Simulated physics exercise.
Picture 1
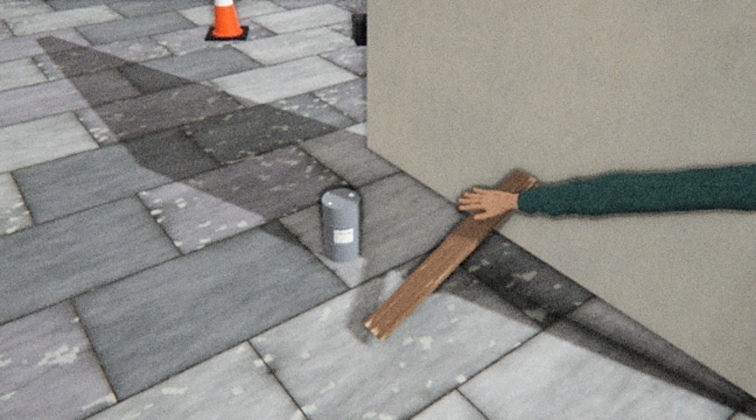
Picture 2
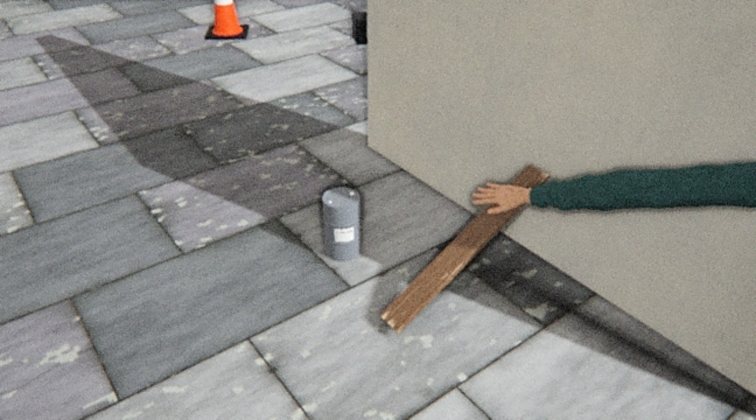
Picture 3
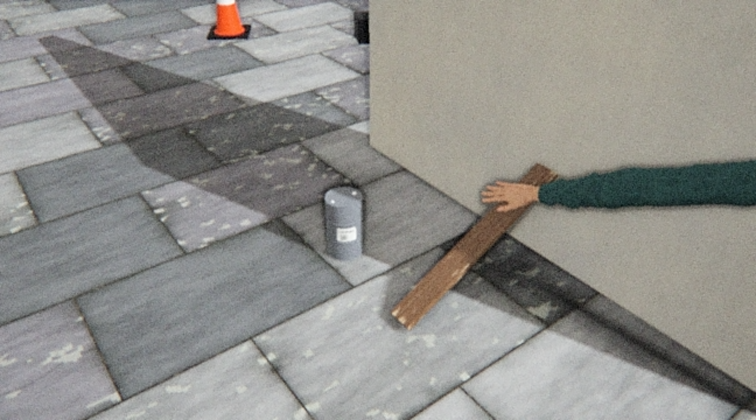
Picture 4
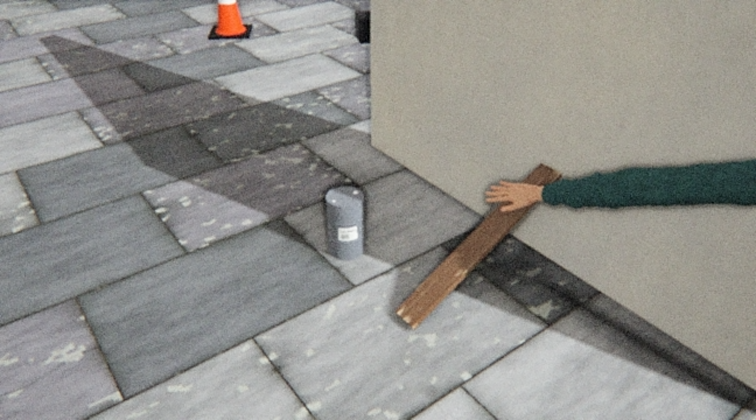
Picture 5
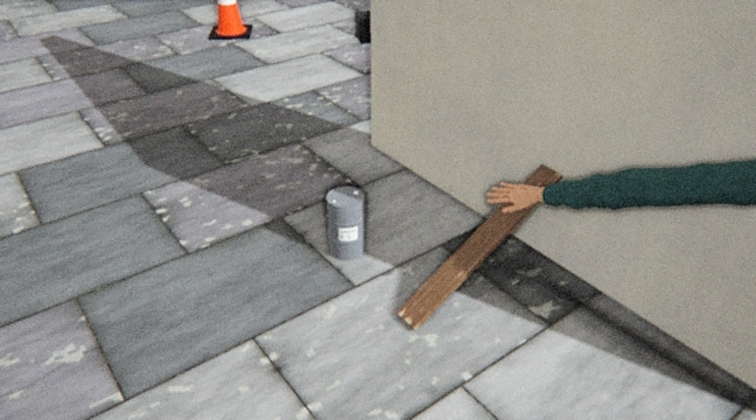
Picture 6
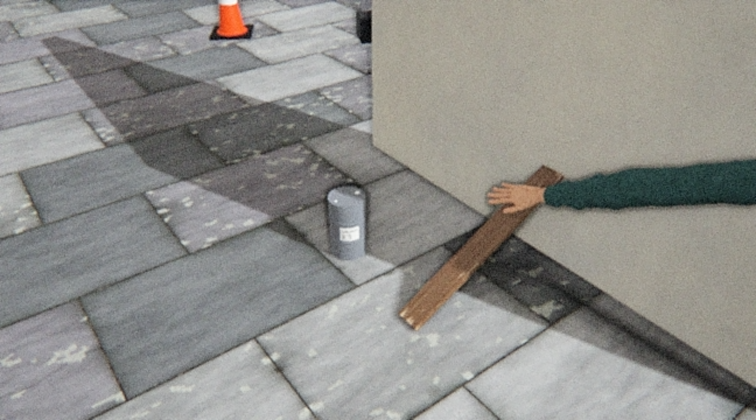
A brown plank, with a hand in a dark green sleeve on its upper part, shifts a short way to the right toward the pale wall beside a grey canister on stone paving. The plank then rests propped under the hand, barely moving, while the canister and orange cone stay put.
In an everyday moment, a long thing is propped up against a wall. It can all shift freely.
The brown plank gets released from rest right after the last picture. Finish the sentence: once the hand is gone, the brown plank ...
The brown plank slides down.
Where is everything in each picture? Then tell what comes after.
In the first picture, not yet at the wall; brown plank (452, 252); grey canister (342, 226).
In the second picture, not yet at the wall; brown plank (467, 245); grey canister (342, 225).
In the third picture, not yet at the wall; brown plank (476, 243); grey canister (345, 225).
In the fourth picture, not yet at the wall; brown plank (480, 243); grey canister (346, 224).
In the fifth picture, propped up under the hand; brown plank (481, 244); grey canister (346, 224).
In the sixth picture, propped up under the hand; brown plank (483, 244); grey canister (348, 224).
Then, 0.30 s later than the last frame, brown plank leaning 11° more than when let go near (475, 262).
Then, 0.40 s later than the last frame, brown plank leaning 27° more than when let go near (467, 287).
When it is over, moved from the start, brown plank; grey canister as before. End places, in pixels of the last picture, brown plank near (467, 289). The plank slides down.
